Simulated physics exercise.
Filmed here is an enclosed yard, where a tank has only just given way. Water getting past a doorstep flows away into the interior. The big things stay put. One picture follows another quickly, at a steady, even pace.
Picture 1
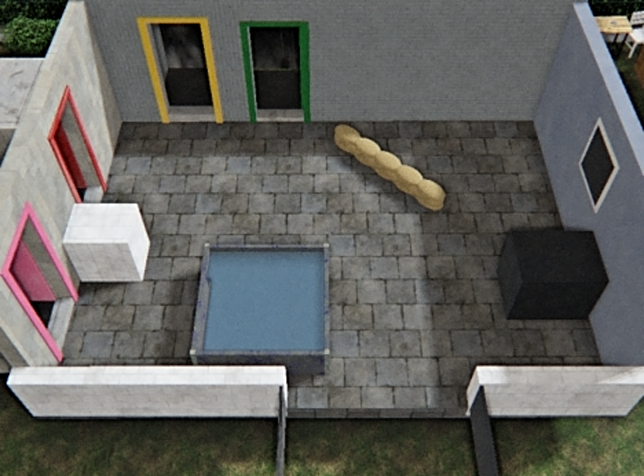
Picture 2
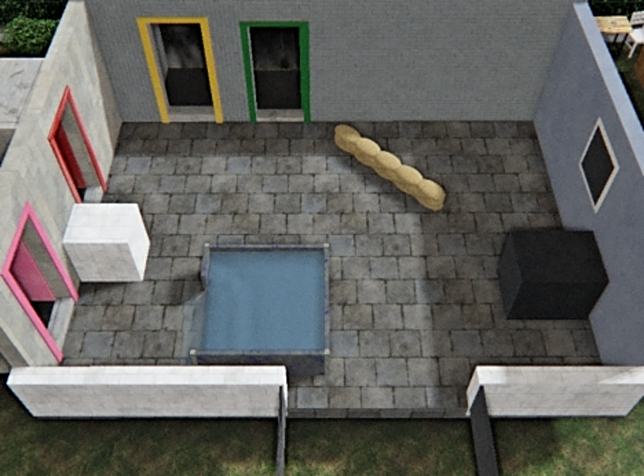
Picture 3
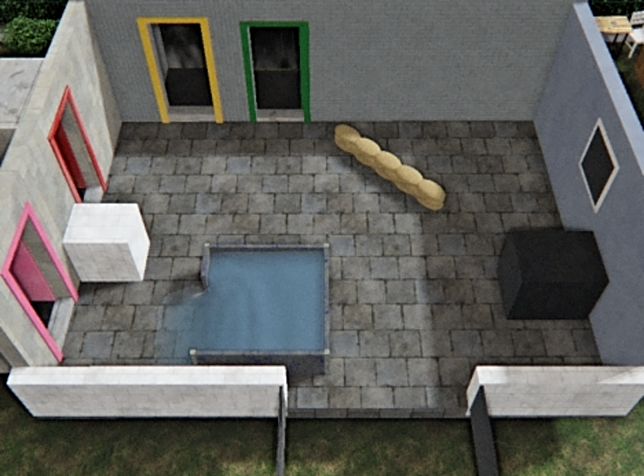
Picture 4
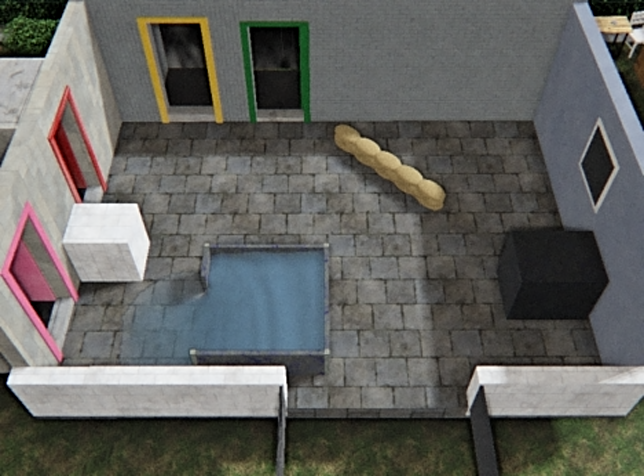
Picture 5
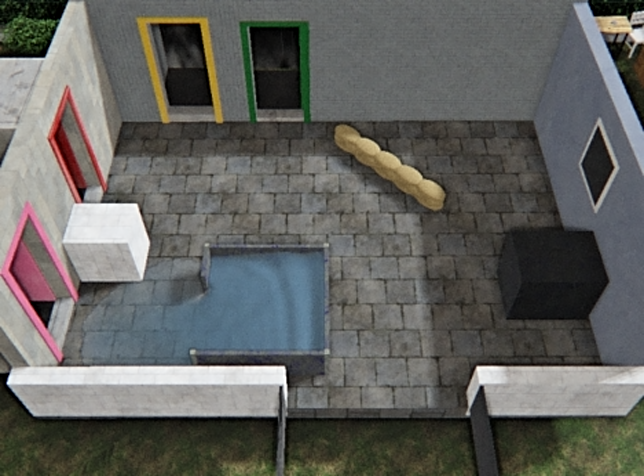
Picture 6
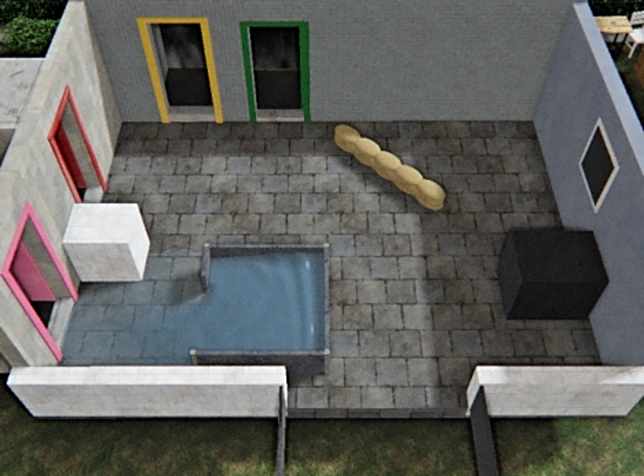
Water pouring from the left side of a square tank, spreading across grey paving past a white block toward a pink-framed doorway.
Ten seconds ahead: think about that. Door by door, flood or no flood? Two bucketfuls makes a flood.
The green door lets in little enough there; the yellow door lets in little enough there; the red door lets in little enough there; the pink door lets too much in there.
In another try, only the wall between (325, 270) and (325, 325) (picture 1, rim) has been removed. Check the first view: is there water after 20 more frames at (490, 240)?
Answer: Wet.
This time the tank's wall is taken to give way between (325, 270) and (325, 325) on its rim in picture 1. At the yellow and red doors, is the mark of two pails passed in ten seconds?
In short: Yellow stays under, red stays under.
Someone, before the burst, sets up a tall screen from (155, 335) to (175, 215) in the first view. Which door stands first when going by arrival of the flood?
Earliest: The pink one.
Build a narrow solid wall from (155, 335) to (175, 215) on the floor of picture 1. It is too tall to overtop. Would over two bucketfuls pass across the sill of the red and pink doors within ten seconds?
Red falls short; pink exceeds the limit.
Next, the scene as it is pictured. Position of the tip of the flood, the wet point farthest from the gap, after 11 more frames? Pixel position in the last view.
Close to (105, 189), I think.
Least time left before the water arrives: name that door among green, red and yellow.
That would be the one in red.
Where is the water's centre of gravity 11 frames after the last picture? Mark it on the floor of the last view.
My guess is about (188, 327).
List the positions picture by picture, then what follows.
The first picture shows the tank at (264, 299) is whole and still.
In the second picture, water pours out at (205, 328) and has run to (198, 297).
In the third picture, the front is at (174, 297), out from the gap at (205, 329).
In the fourth picture, water pours out at (205, 329) and has run to (133, 311).
In the fifth picture, water pours out at (205, 329) and has run to (91, 321).
In the sixth picture, water pours out at (205, 329) and has run to (58, 369).
A moment on, water covers 10 % of the floor; the green door not reached, the yellow door not reached, the red door not reached, the pink door over two buckets in.
Next, water covers 15 % of the floor; the green door not reached, the yellow door not reached, the red door wet at the sill, nothing in, the pink door far over two buckets in.
Then, water covers 20 % of the floor; the green door not reached, the yellow door not reached, the red door wet at the sill, nothing in, the pink door far over two buckets in.
Later, water covers 40 % of the floor; the green door wet at the sill, nothing in, the yellow door wet at the sill, nothing in, the red door wet at the sill, nothing in, the pink door far over two buckets in.
In the end, water covers 50 % of the floor; the green door wet at the sill, nothing in, the yellow door wet at the sill, nothing in, the red door wet at the sill, nothing in, the pink door far over two buckets in.
